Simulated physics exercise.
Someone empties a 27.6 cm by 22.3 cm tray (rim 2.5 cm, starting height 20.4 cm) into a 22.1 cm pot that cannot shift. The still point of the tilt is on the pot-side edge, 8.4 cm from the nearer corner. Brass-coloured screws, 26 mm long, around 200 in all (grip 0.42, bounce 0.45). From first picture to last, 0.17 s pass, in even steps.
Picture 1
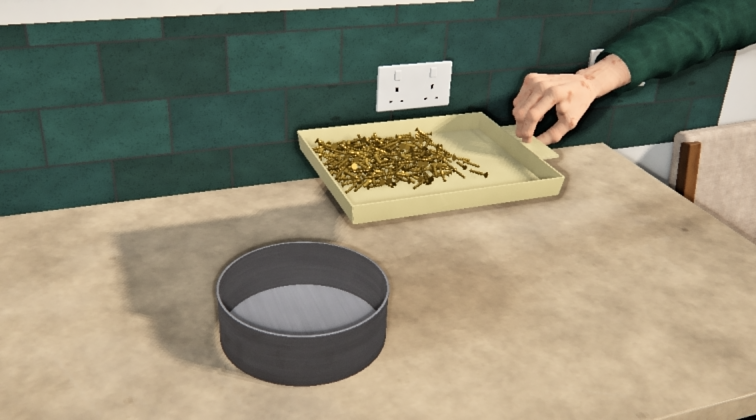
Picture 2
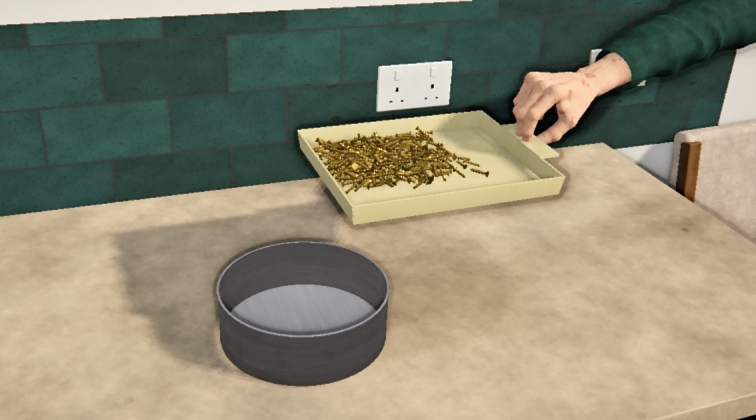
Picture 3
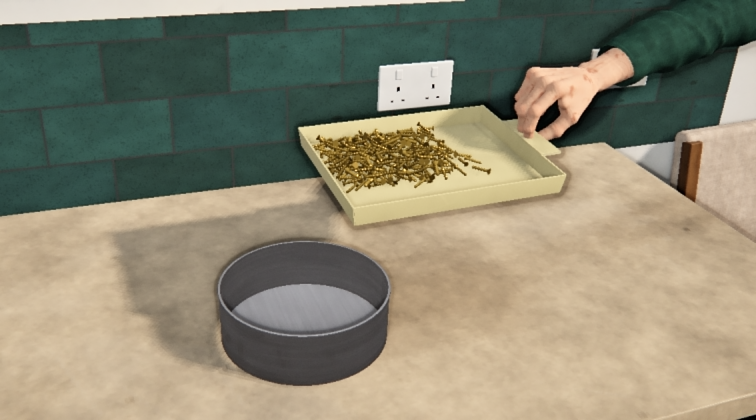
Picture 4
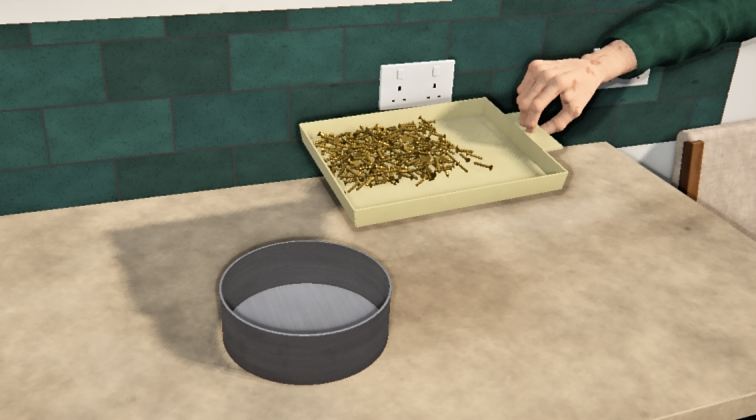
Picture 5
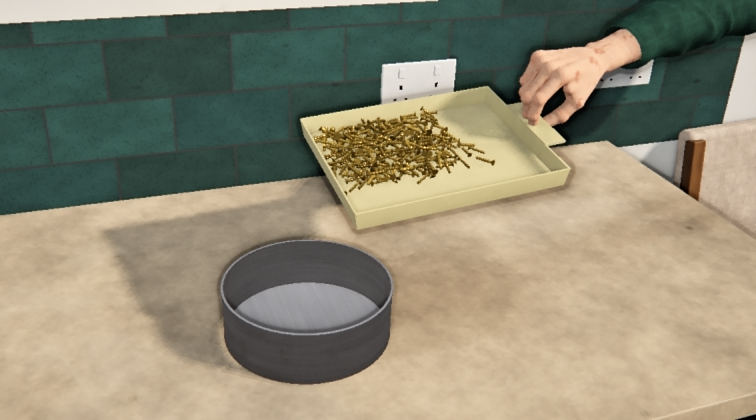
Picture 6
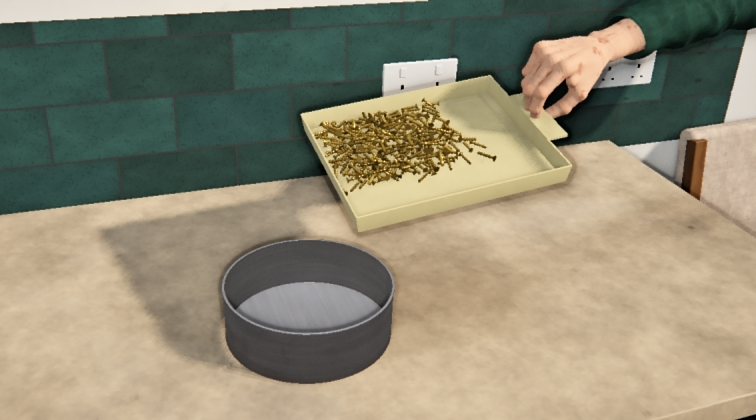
On a worktop against green wall tiles, a hand holds a pale yellow tray of brass-coloured screws behind a dark round pot, then gradually tilts it, raising the far side while the screws stay bunched toward the left.
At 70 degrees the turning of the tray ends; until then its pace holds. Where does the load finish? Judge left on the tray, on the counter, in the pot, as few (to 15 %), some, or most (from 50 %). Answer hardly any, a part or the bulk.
Tray a part, counter a part, pot a part.
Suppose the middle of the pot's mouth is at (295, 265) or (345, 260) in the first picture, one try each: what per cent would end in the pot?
About 0 and 5 per cent.
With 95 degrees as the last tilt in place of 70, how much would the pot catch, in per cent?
It would be near 70 per cent.
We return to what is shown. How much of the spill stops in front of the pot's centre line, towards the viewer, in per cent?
About 100 per cent.
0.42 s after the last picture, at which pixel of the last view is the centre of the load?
At about (375, 200).
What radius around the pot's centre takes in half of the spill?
Roughly 18 cm.
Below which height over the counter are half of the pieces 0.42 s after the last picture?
Some 20 cm.
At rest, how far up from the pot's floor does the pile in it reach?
About 1.5 cm.
Then, 0.25 s after the last picture, tilt 41 degrees; the tray holds 100 %, the pot 0 %.
Then, 0.42 s after the last picture, tilt 61 degrees; the tray holds 100 %, the pot 0 %.
Then, 0.71 s after the last picture, tilt 70 degrees; the tray holds 55 %, the pot 15 %.
In the end, tray 40 %, counter 30 %, pot 25 %.
